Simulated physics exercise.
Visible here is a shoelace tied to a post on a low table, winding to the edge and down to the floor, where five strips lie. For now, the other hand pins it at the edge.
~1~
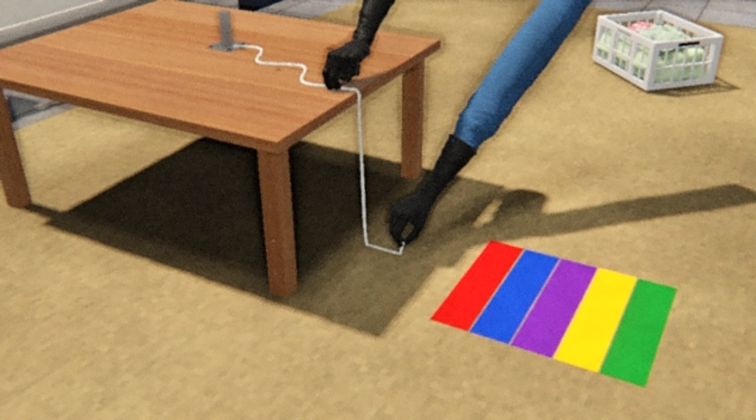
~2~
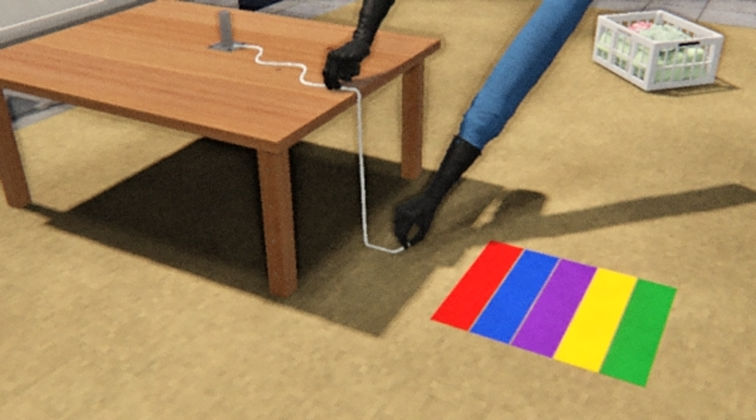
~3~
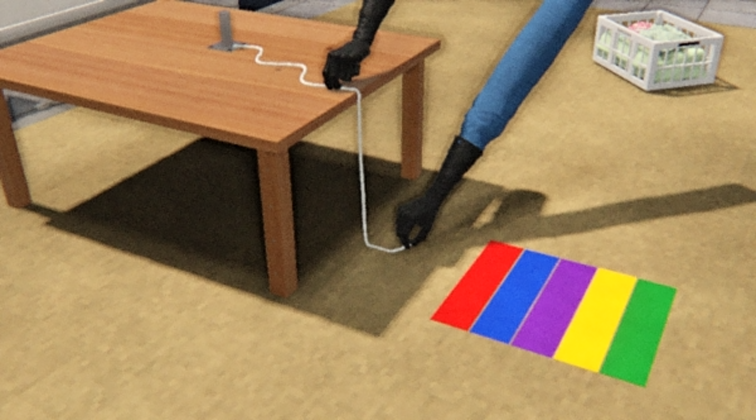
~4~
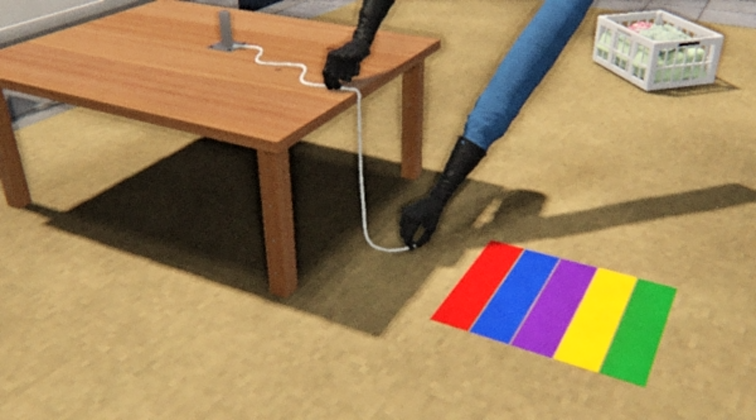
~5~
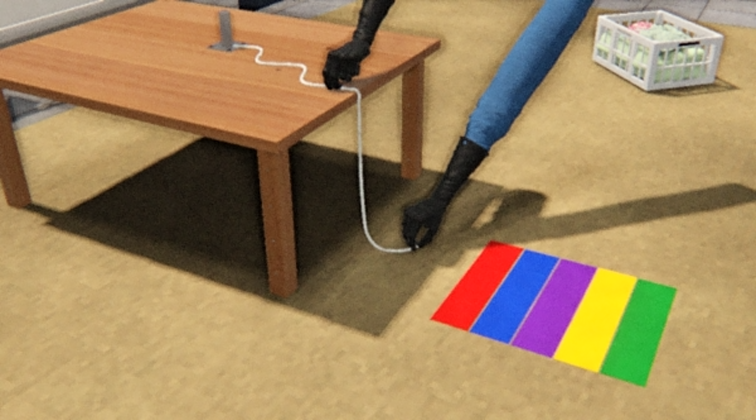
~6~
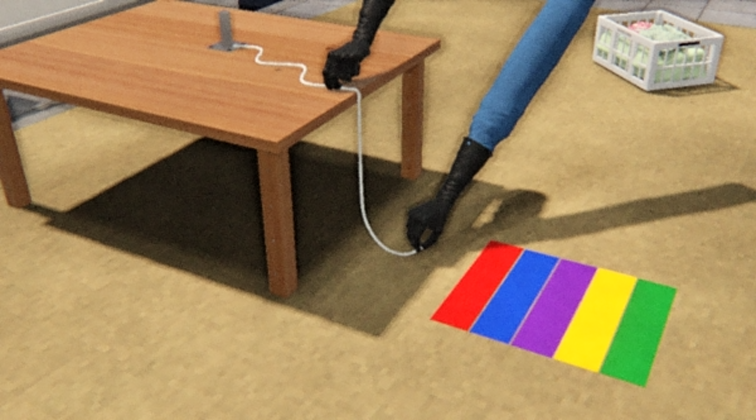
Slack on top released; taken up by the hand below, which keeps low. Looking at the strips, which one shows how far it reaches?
The purple strip shows it.
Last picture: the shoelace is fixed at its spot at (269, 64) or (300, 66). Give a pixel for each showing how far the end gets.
Try by try: (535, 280), (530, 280).
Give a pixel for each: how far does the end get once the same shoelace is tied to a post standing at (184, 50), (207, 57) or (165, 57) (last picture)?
Around (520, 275), then (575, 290), then (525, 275).
Early on, end near (490, 267); over red.
Midway, end near (536, 279); over blue.
At the end of the slack, end near (563, 287); over purple. It gets as far as the purple strip.
